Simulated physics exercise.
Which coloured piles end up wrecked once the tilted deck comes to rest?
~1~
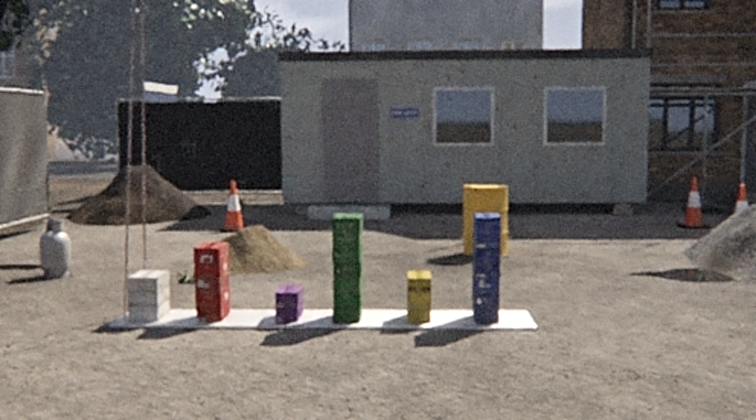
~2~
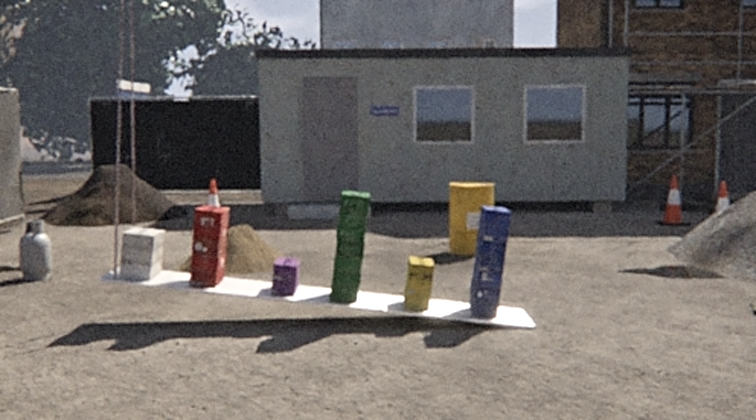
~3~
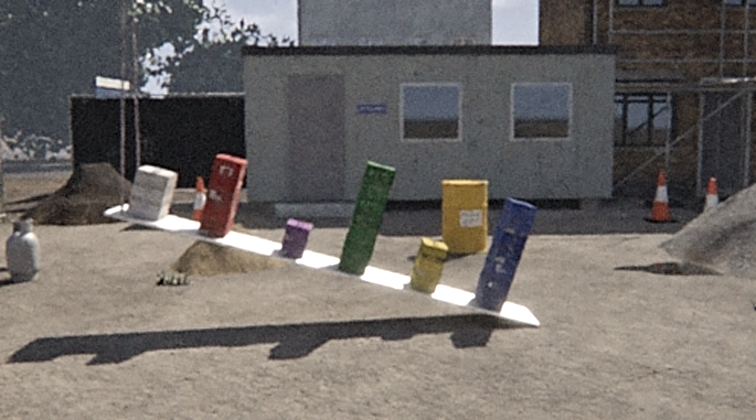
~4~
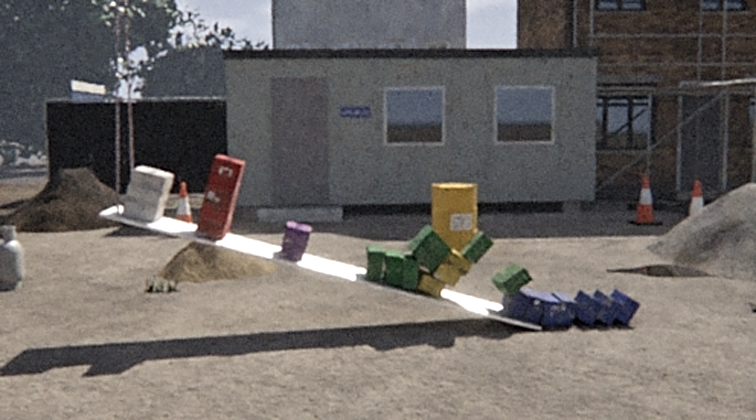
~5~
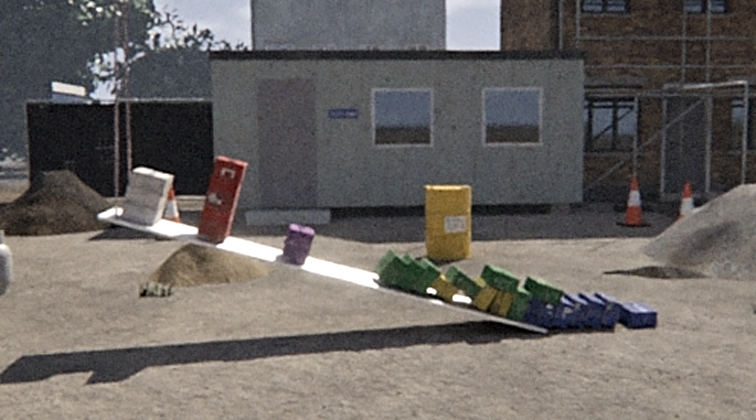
The green, yellow and blue piles are wrecked, with their boxes strewn around the low right end. The red and purple piles stay standing on the slope.
